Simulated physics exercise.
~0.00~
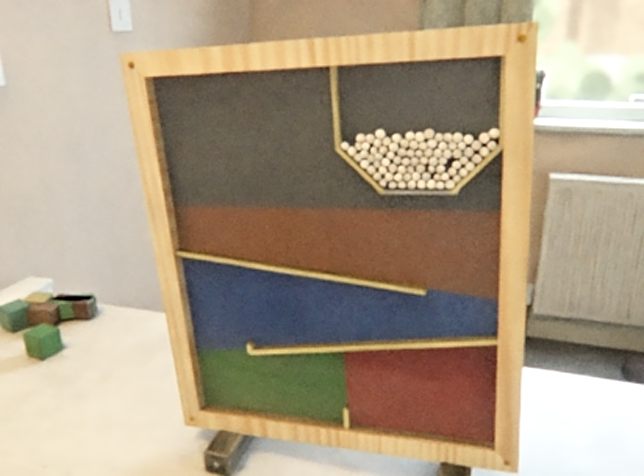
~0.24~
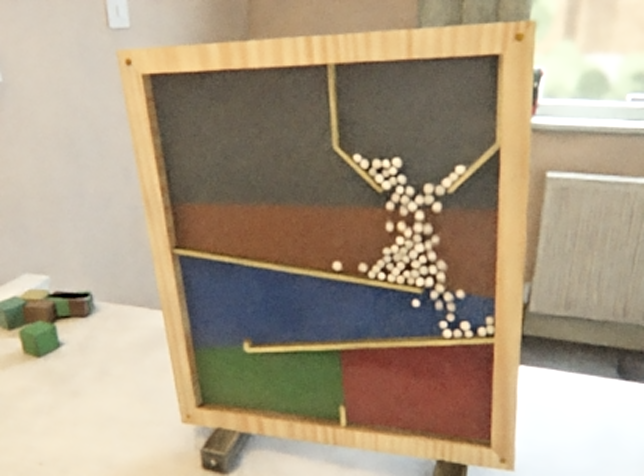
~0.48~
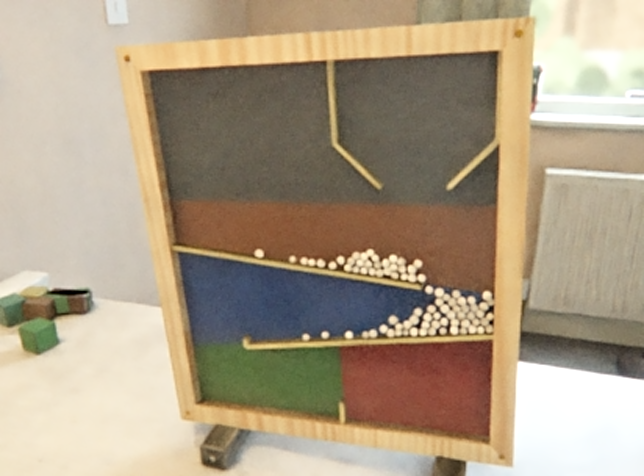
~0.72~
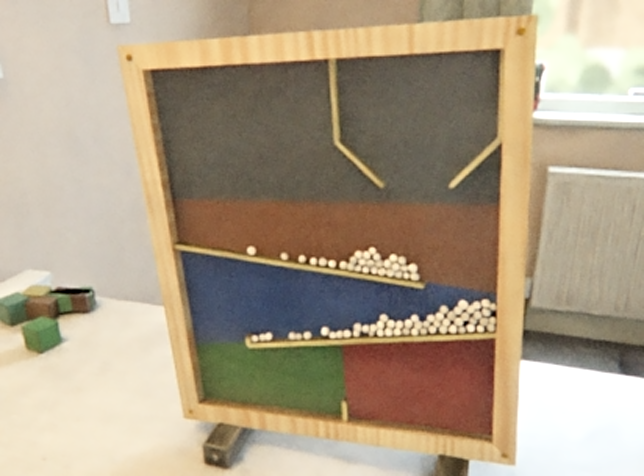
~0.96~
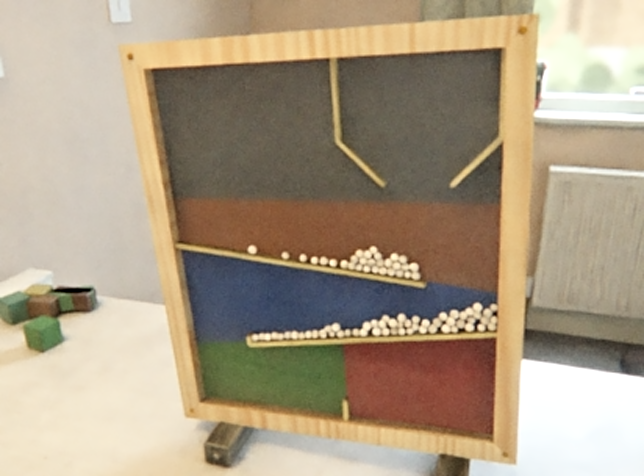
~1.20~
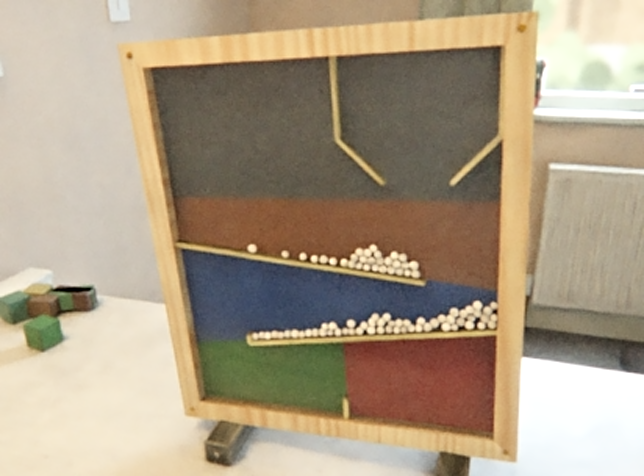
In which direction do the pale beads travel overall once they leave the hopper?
The beads move downward, falling from the hopper onto the sloping ledges below.
